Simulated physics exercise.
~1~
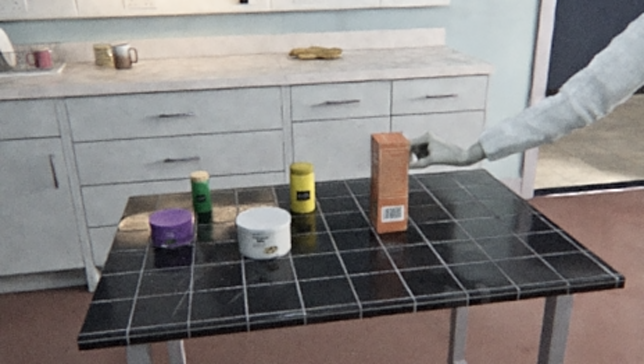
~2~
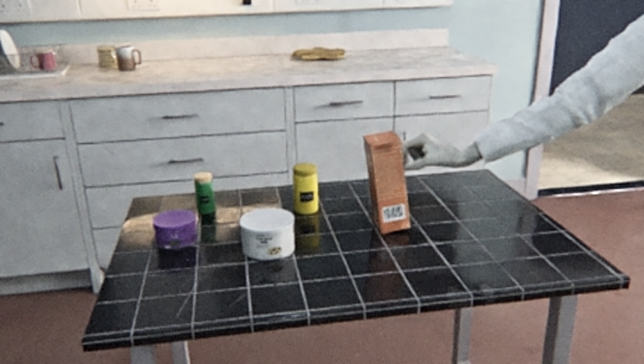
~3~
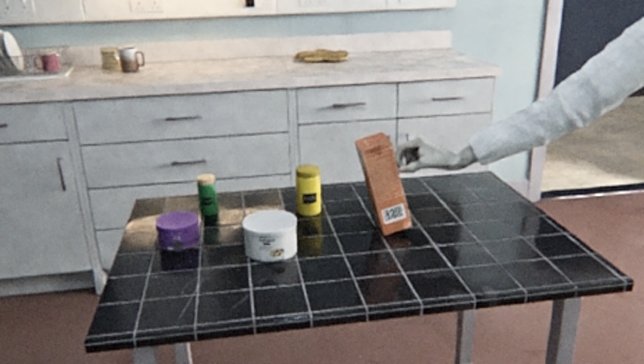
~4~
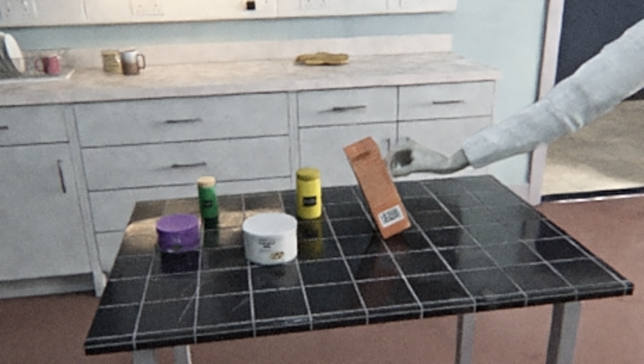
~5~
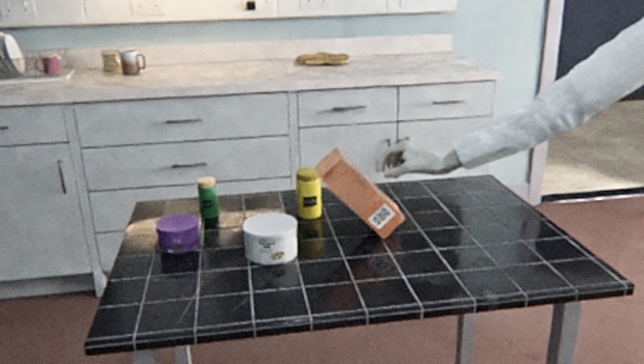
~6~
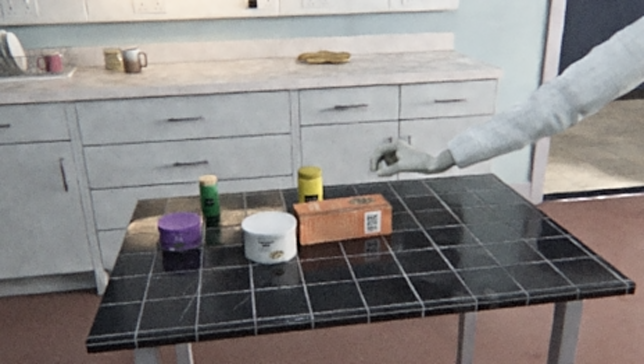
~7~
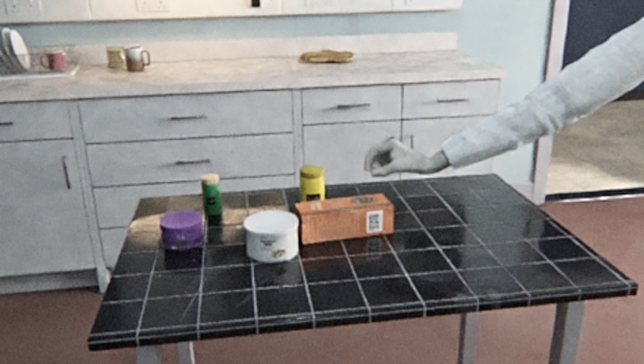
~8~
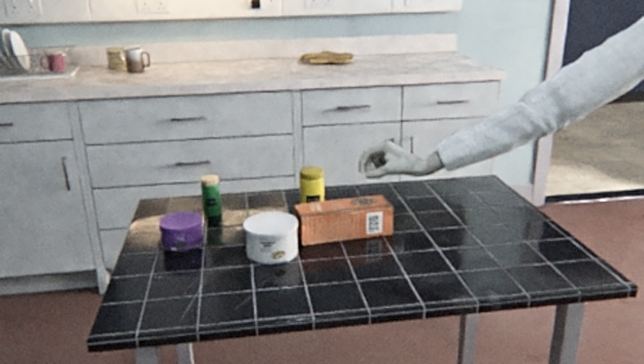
A hand pushes an upright orange carton leftward until it topples onto its side on the table.
